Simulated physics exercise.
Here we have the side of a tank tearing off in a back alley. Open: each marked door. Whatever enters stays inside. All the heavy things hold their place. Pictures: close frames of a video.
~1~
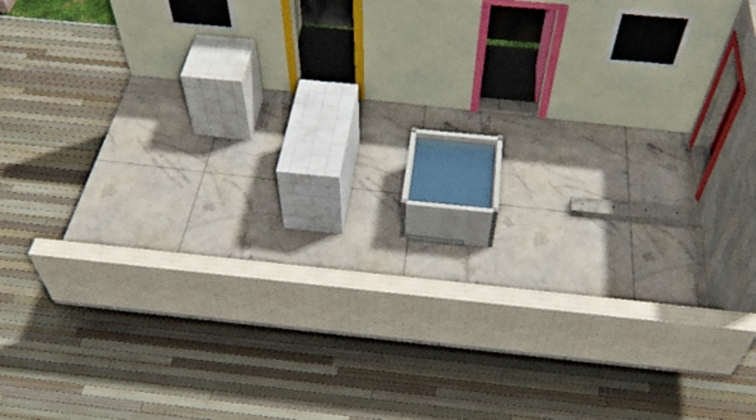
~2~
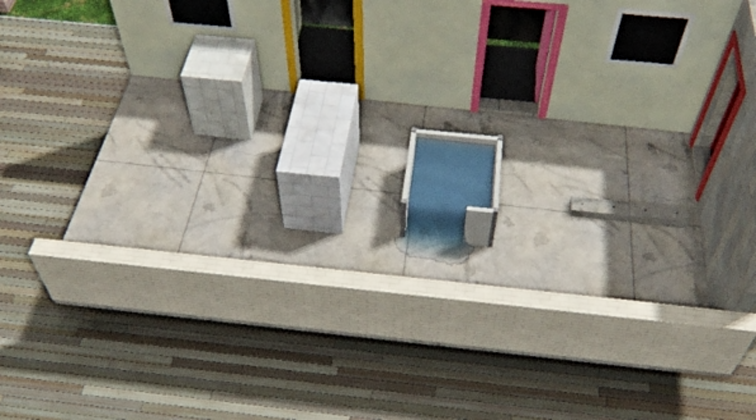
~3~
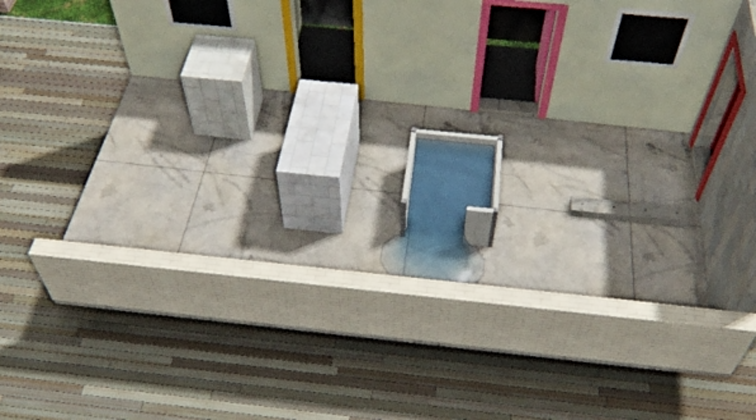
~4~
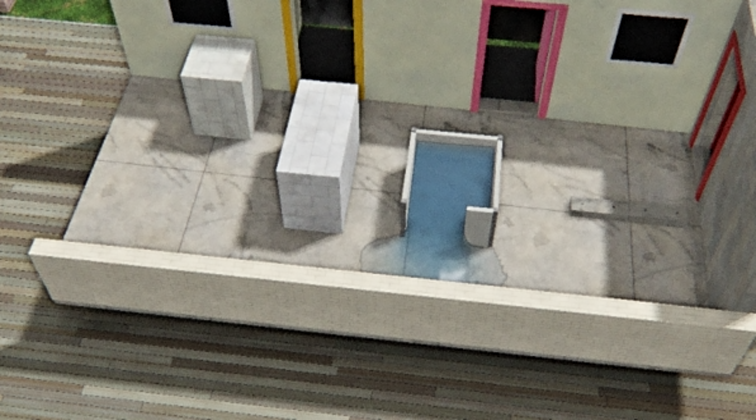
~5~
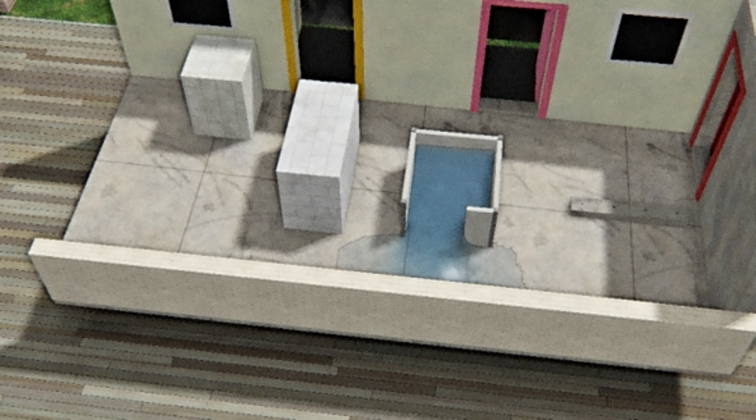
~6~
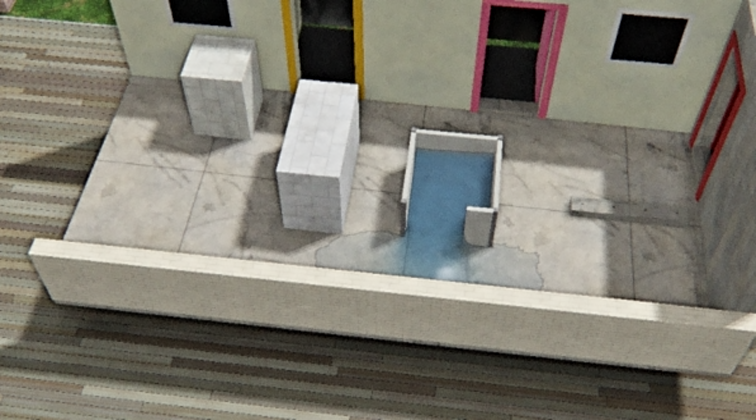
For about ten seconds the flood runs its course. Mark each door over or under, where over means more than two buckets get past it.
Pink door - under; red door - under; yellow door - under.
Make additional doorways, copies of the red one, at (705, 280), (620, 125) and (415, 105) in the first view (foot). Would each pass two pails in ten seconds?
Doors one to three: Beats it / does not reach it / does not reach it.
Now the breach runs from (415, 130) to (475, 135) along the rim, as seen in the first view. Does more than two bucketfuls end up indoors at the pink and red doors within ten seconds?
Pink: Above, red: Above.
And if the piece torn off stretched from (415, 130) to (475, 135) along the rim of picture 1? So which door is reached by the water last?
That would be the red one.
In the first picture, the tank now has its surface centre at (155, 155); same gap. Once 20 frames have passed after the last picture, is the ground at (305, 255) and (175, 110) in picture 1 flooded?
Note - point 1 drenched; point 2 still bare.
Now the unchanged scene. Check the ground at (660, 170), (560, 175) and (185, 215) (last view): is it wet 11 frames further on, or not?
Point 1: Not wet; point 2: Not wet; point 3: Drenched.
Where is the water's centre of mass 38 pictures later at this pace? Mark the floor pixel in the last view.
I reckon somewhere around (484, 237).
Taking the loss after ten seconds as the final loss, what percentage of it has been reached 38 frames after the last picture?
About 80 per cent.
A moment on, water covers 15 % of the floor; the pink door not reached, the red door not reached, the yellow door not reached.
Next, water covers 35 % of the floor; the pink door not reached, the red door not reached, the yellow door not reached.
Then, water covers 50 % of the floor; the pink door not reached, the red door wet at the sill, nothing in, the yellow door not reached.
Later, water covers 60 % of the floor; the pink door wet at the sill, nothing in, the red door wet at the sill, nothing in, the yellow door not reached.
In the end, water covers 70 % of the floor; the pink door wet at the sill, nothing in, the red door wet at the sill, nothing in, the yellow door wet at the sill, nothing in.
